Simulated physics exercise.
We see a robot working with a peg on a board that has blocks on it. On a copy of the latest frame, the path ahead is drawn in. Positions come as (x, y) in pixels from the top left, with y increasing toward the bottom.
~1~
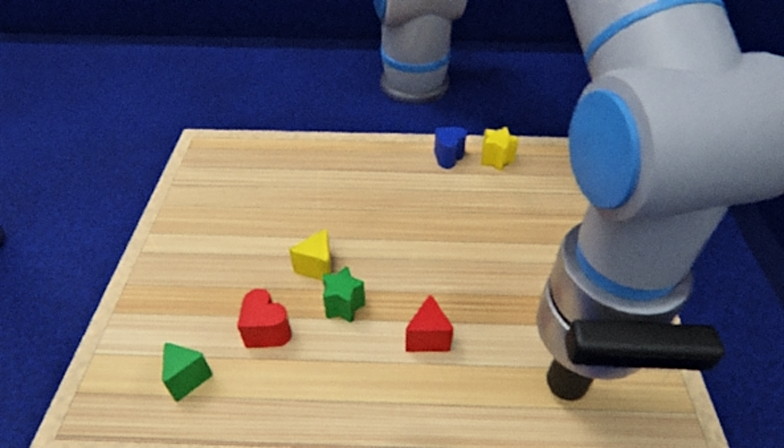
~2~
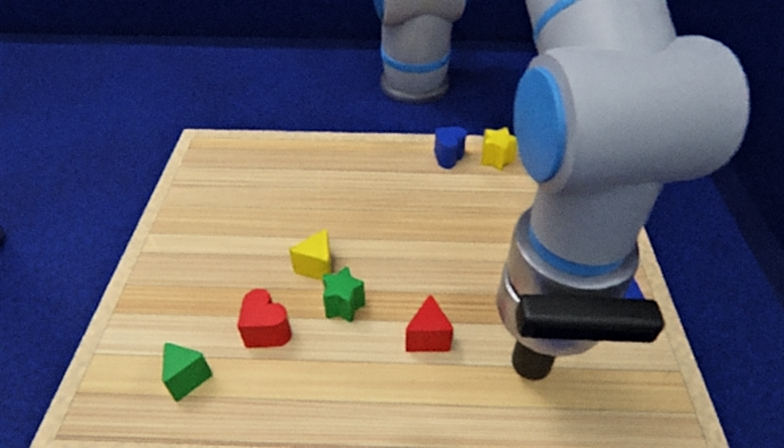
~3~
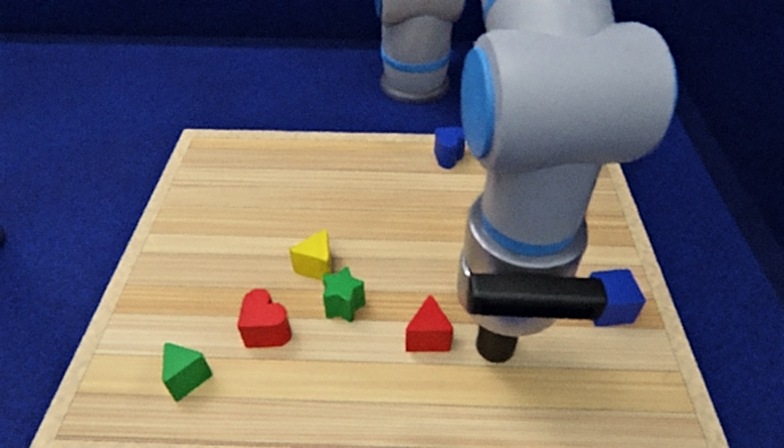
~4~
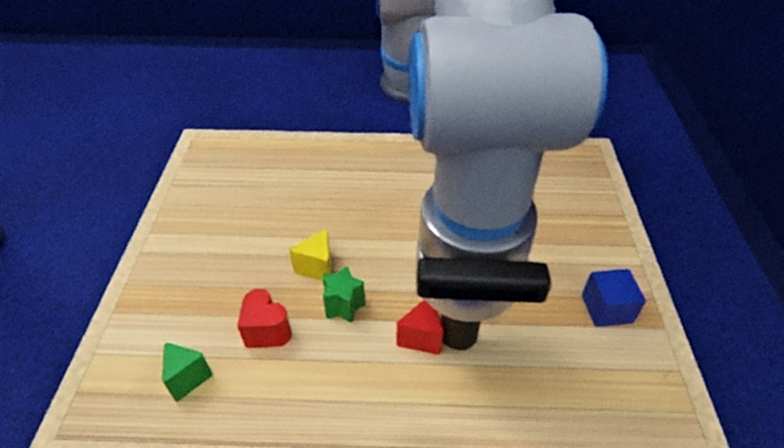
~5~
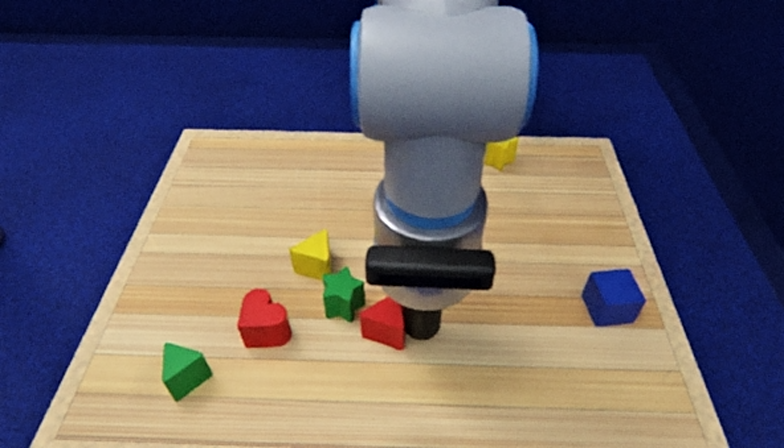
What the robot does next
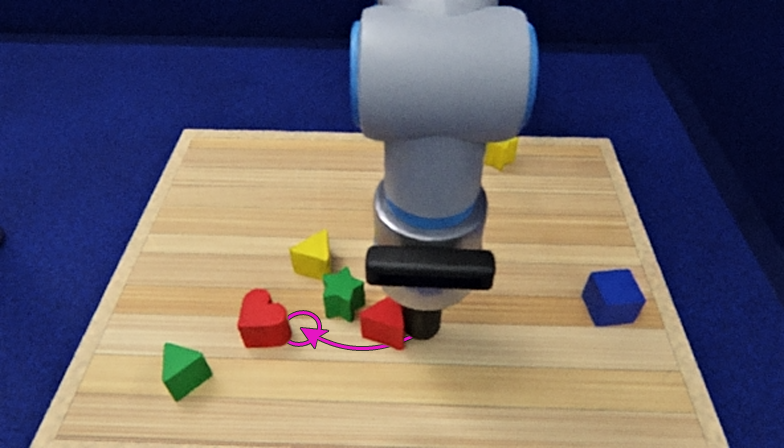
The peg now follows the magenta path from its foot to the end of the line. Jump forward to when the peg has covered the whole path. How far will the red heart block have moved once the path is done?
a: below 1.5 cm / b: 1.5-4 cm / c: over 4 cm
a
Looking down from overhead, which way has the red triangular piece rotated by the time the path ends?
Verdict: Clockwise.
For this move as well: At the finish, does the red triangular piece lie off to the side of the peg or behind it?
Final answer: No.
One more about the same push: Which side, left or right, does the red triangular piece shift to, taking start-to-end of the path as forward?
With start-to-end as forward, it shifts right.
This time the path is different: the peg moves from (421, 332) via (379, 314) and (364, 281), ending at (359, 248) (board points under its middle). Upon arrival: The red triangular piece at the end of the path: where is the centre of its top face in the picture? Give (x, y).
My estimate: (345, 309).
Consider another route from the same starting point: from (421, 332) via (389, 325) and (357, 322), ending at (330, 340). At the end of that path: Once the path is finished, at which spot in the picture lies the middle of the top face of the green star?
At the end it should sit near (323, 278).
Drawn move, from (421, 332) through (381, 347) and (338, 345) to (301, 328).
On the path given first. One third of the way, peg (380, 339); red triangular piece (346, 315), turned 35° clockwise.
Two thirds of the way, peg (335, 337); red triangular piece (303, 310), turned 45° clockwise.
At the end, peg (299, 320); red heart block (248, 312); green star still; red triangular piece (273, 287), turned 35° clockwise.
